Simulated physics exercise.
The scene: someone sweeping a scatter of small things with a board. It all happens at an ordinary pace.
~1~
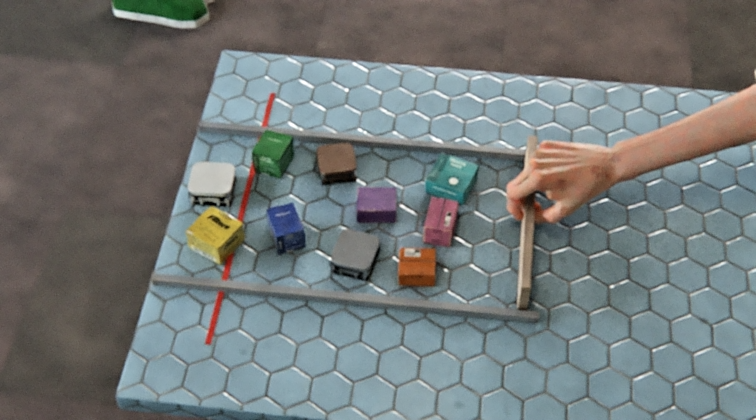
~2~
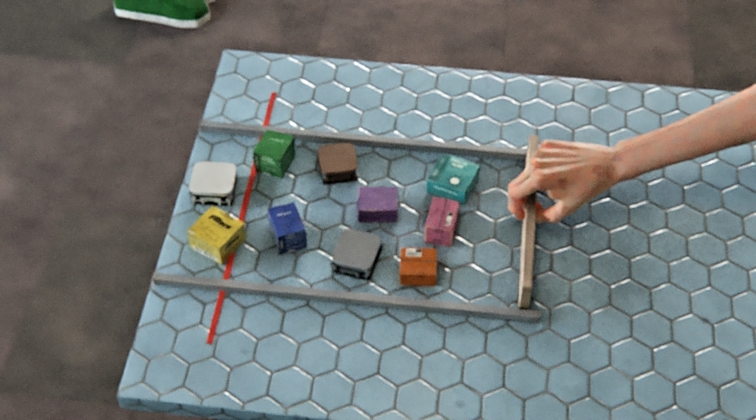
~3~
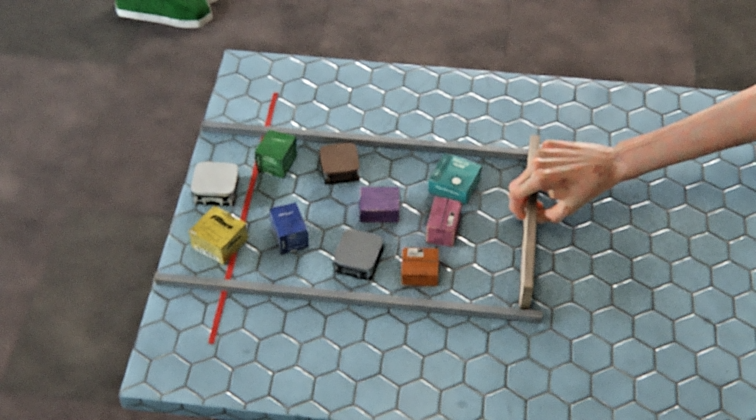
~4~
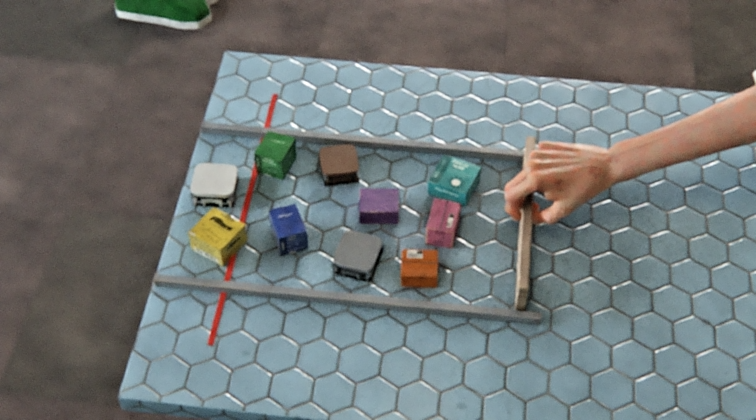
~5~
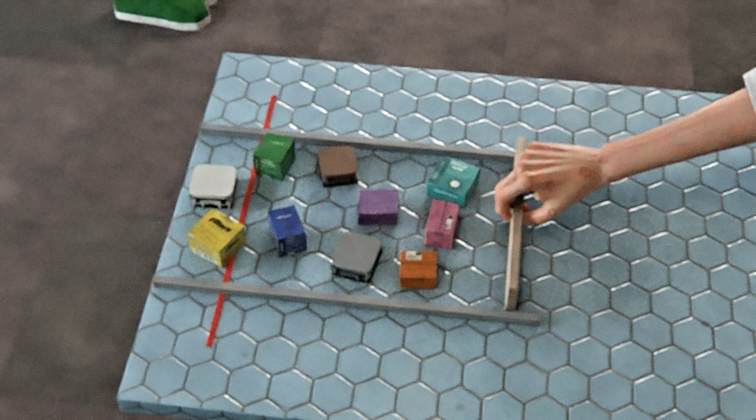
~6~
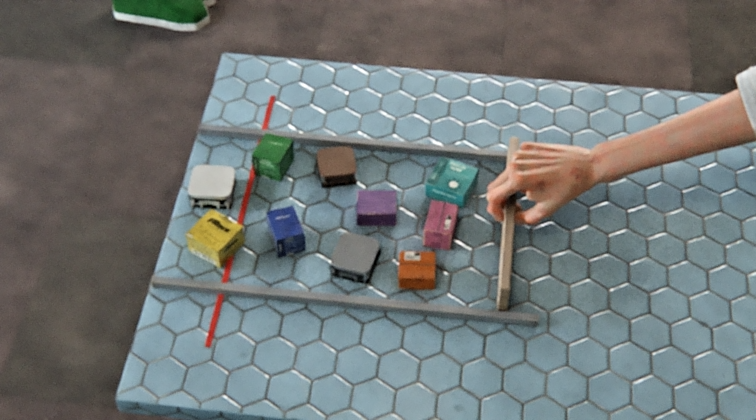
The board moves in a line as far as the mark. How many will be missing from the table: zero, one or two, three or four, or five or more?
The number that fall off is three or four.
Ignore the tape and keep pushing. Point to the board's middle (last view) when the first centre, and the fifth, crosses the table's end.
First at (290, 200), next at (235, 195).
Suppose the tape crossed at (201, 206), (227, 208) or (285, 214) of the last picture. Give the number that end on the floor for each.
Try by try, 7, 6 and 1.
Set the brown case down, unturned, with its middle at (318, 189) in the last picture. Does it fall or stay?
It survives.
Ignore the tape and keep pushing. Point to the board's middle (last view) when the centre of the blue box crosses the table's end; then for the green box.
At (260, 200) for the blue box; at (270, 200) for the green box.
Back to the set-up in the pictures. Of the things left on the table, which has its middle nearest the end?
That is the brown case.
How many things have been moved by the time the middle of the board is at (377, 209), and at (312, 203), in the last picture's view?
First 7, then 9.
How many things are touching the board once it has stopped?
In contact: 3.
Early on, none off yet; white case at rest near (213, 188); yellow box at rest near (216, 238); green box at rest near (273, 157).
A while later, none off yet; white case at rest near (213, 188); yellow box travelled about its own width near (190, 238); green box travelled about its own width near (240, 155).
Finally, the number that fall off is three or four; lost, blue box, green box, yellow box and white case.
